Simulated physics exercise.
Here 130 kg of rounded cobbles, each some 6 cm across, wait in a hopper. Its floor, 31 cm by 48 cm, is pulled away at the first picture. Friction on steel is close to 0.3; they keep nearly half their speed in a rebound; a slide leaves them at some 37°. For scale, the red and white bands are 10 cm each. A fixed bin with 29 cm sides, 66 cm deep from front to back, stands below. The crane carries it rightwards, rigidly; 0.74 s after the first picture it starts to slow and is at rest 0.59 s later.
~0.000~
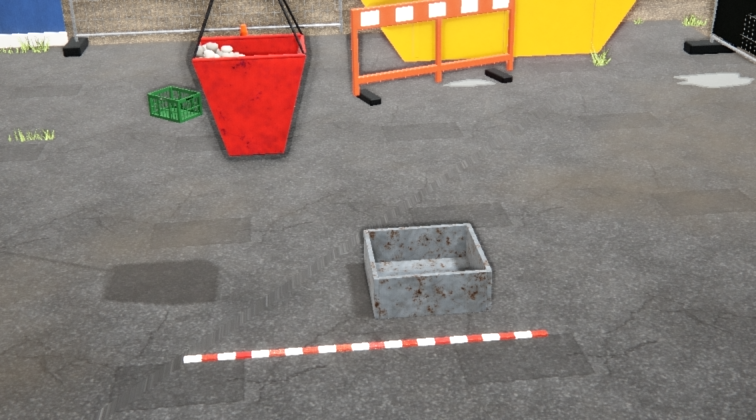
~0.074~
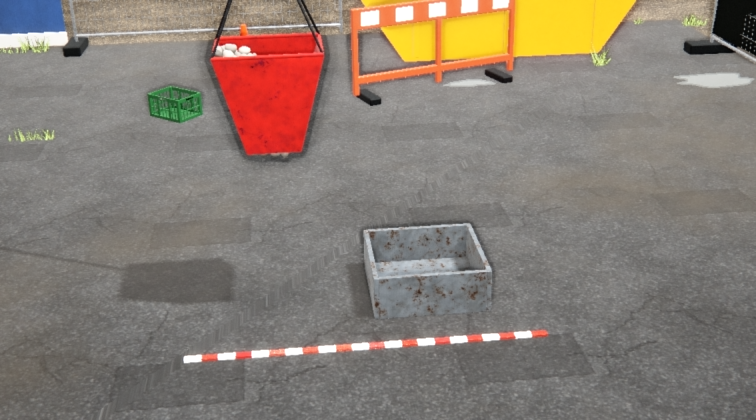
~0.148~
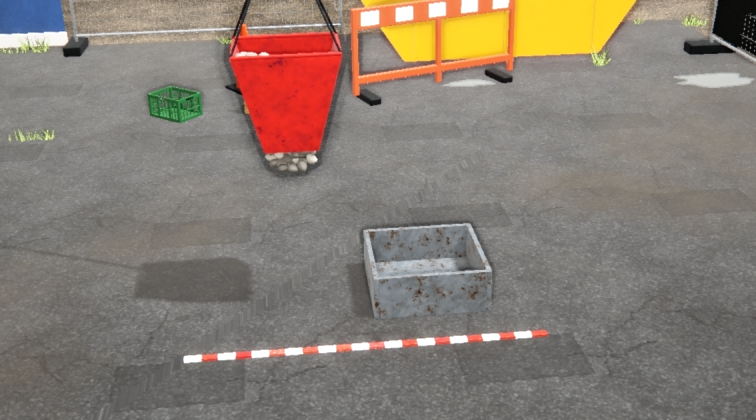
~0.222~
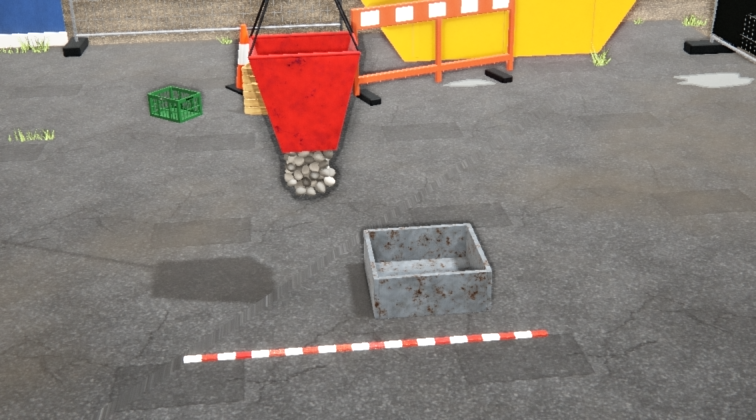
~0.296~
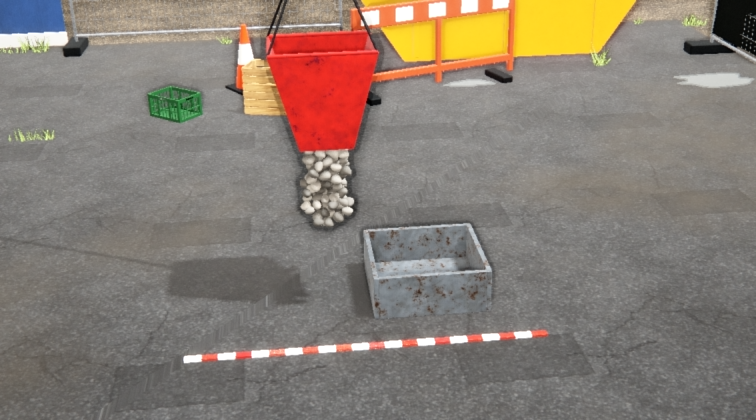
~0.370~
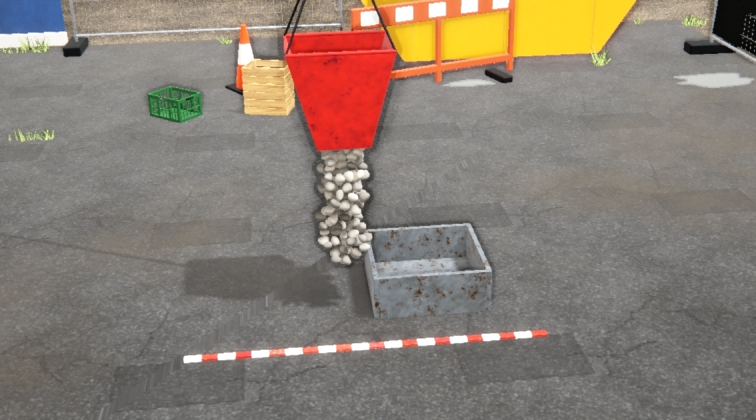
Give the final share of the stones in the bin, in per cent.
Roughly 73 per cent ends in the bin.
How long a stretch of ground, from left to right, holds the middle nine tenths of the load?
Roughly 110 cm.
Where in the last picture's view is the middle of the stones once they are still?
Their middle is at about (418, 275).
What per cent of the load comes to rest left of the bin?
About 25 per cent.
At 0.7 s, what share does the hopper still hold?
Roughly 0 per cent is still inside.
After 0.7 s, 0 % in the hopper, 26 % falling or lying left of the bin, 73 % falling or lying in the bin, 1 % falling or lying beside or right of the bin; the stones farthest right are at (467, 272).
After 1.1 s, 0 % in the hopper, 26 % falling or lying left of the bin, 73 % falling or lying in the bin, 1 % falling or lying beside or right of the bin; the stones farthest right are at (495, 260).
After 1.7 s, 0 % in the hopper, 26 % falling or lying left of the bin, 73 % falling or lying in the bin, 1 % falling or lying beside or right of the bin; the stones farthest right are at (518, 272).
After 2.6 s, 0 % in the hopper, 26 % falling or lying left of the bin, 73 % falling or lying in the bin, 1 % falling or lying beside or right of the bin; the stones farthest right are at (518, 272).
After 4.5 s, 0 % in the hopper, 26 % left of the bin, 73 % in the bin, 1 % beside or right of the bin; the stones farthest right are at (518, 272).
